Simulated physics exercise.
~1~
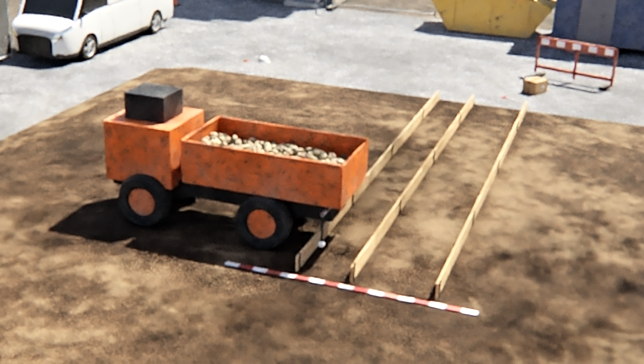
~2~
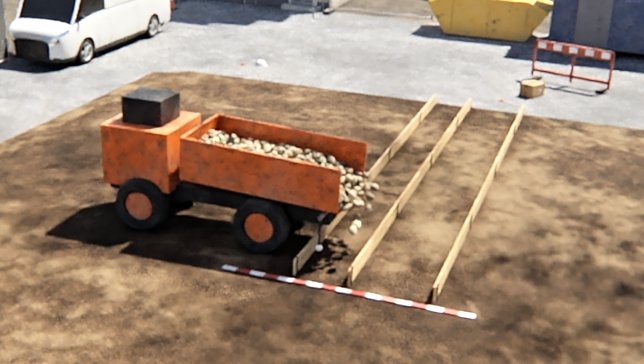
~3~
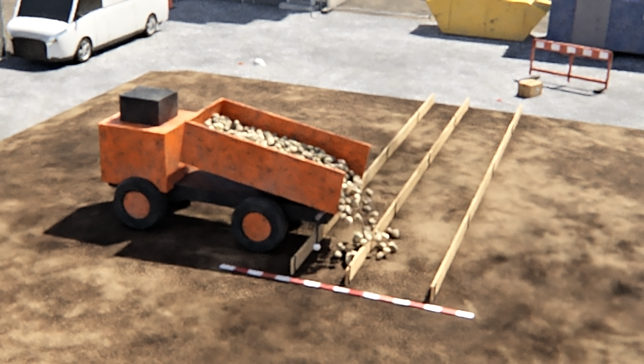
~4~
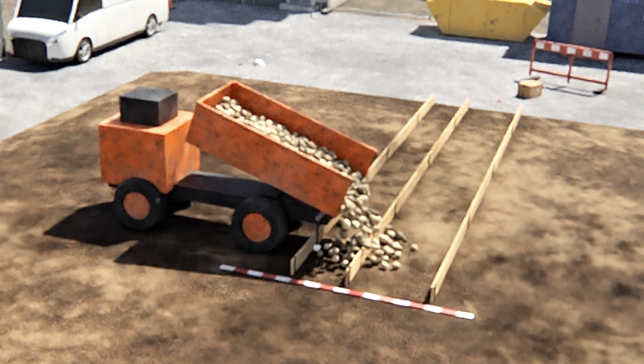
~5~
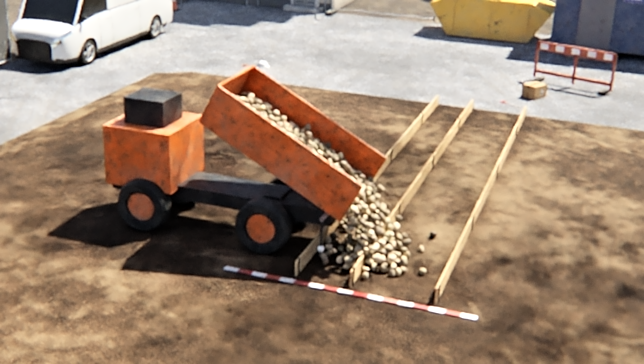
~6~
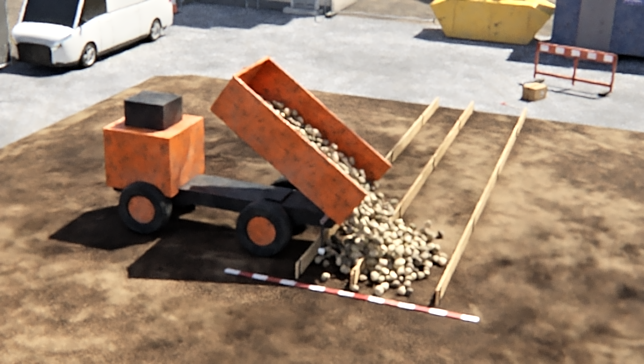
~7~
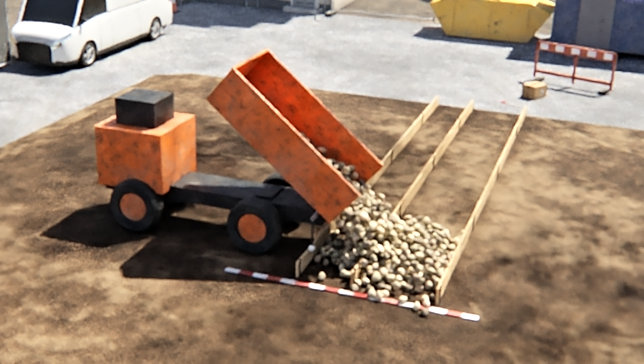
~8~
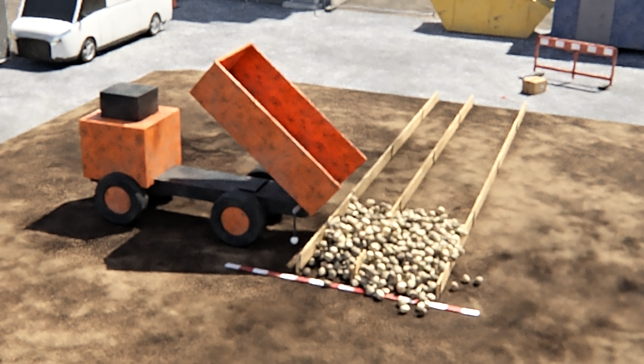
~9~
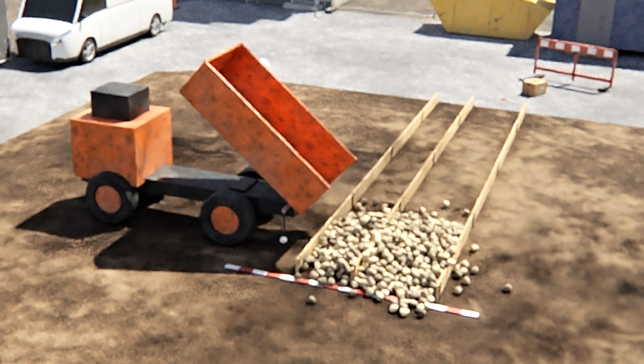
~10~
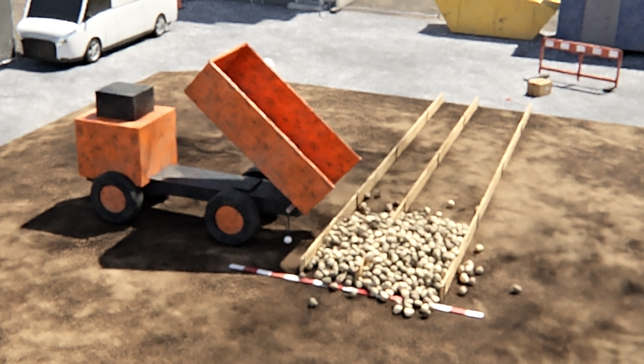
At the start, an orange tipper truck loaded with pale stones stands on brown dirt beside three wooden planks and a red and white striped pole. Its bed begins to tilt, and the first stones spill from the right-hand end. As the bed rises more steeply, the stones pour down into a growing heap that spreads right across the middle plank. Once the bed is nearly empty, the truck rolls left, its bed still raised. It stops, leaving the stones heaped between the outer planks, more of them in the farther bay, with a few strays lying outside.
